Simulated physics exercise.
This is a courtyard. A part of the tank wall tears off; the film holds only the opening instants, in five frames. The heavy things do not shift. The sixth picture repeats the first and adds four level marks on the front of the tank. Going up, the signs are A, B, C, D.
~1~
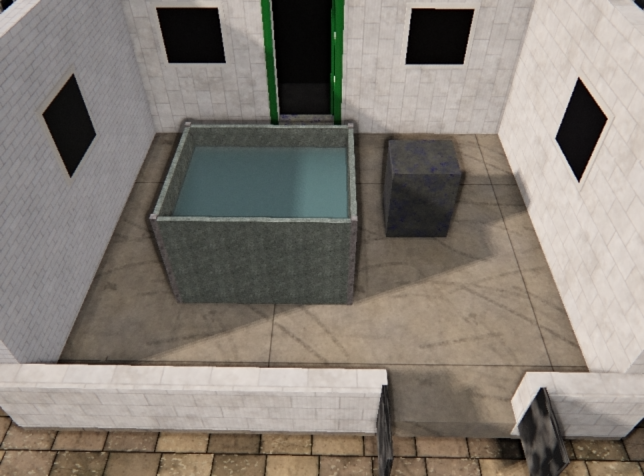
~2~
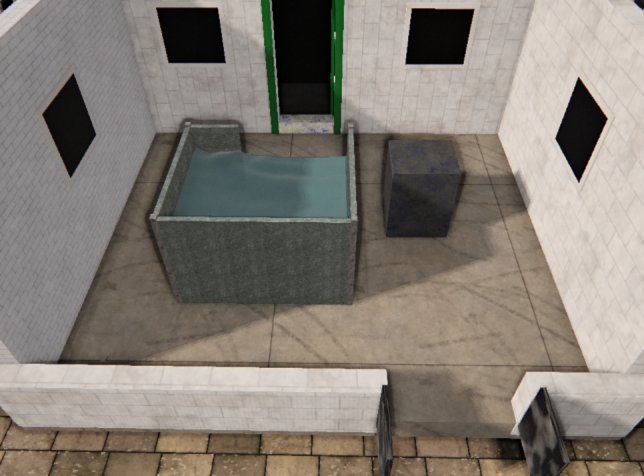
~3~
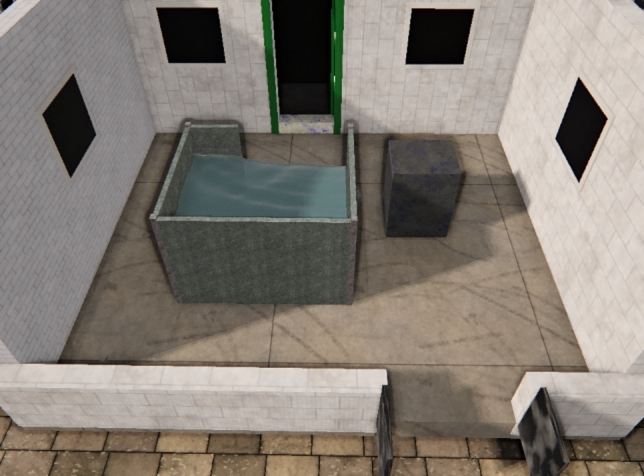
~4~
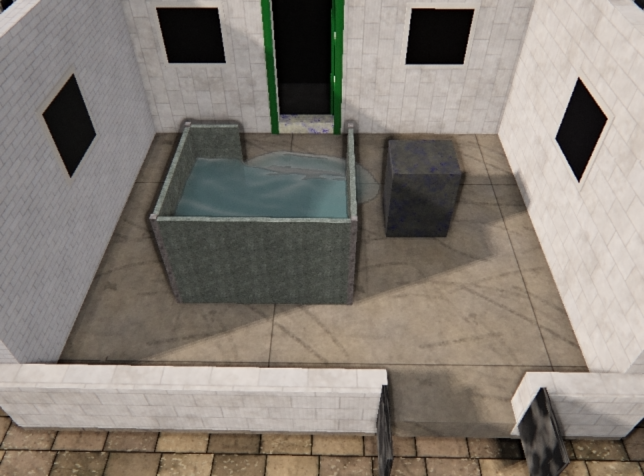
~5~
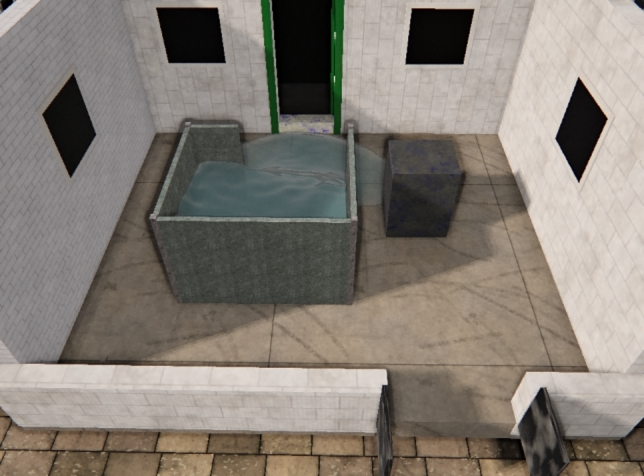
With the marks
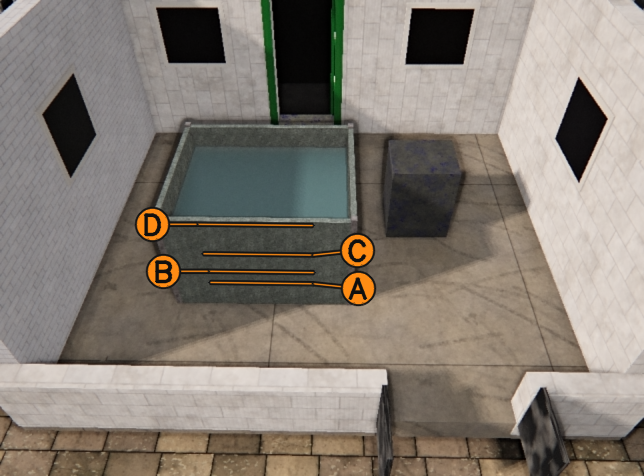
In a white-walled courtyard with a green-framed doorway, a stone tank of still water stands beside a dark block. Part of the tank's back wall disappears, and the water surface dips and ripples. A thin, clear sheet of water then spreads out behind the tank and rightward toward the block.
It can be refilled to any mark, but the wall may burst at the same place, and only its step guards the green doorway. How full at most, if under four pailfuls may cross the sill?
It is A.
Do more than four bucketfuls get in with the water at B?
Yes, that goes wrong.
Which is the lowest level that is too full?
B.
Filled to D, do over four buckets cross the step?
Yes, that goes wrong.
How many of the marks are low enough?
One of them.
In orange, A at (262, 283); B at (260, 271); C at (258, 254); D at (254, 224); from the bottom up A, B, C, D.
If A is chosen, a bucket or two gets in.
If B is chosen, about 11 bucketfuls get in.
If C is chosen, dozens of bucketfuls pour in.
If D is chosen, dozens of bucketfuls pour in.
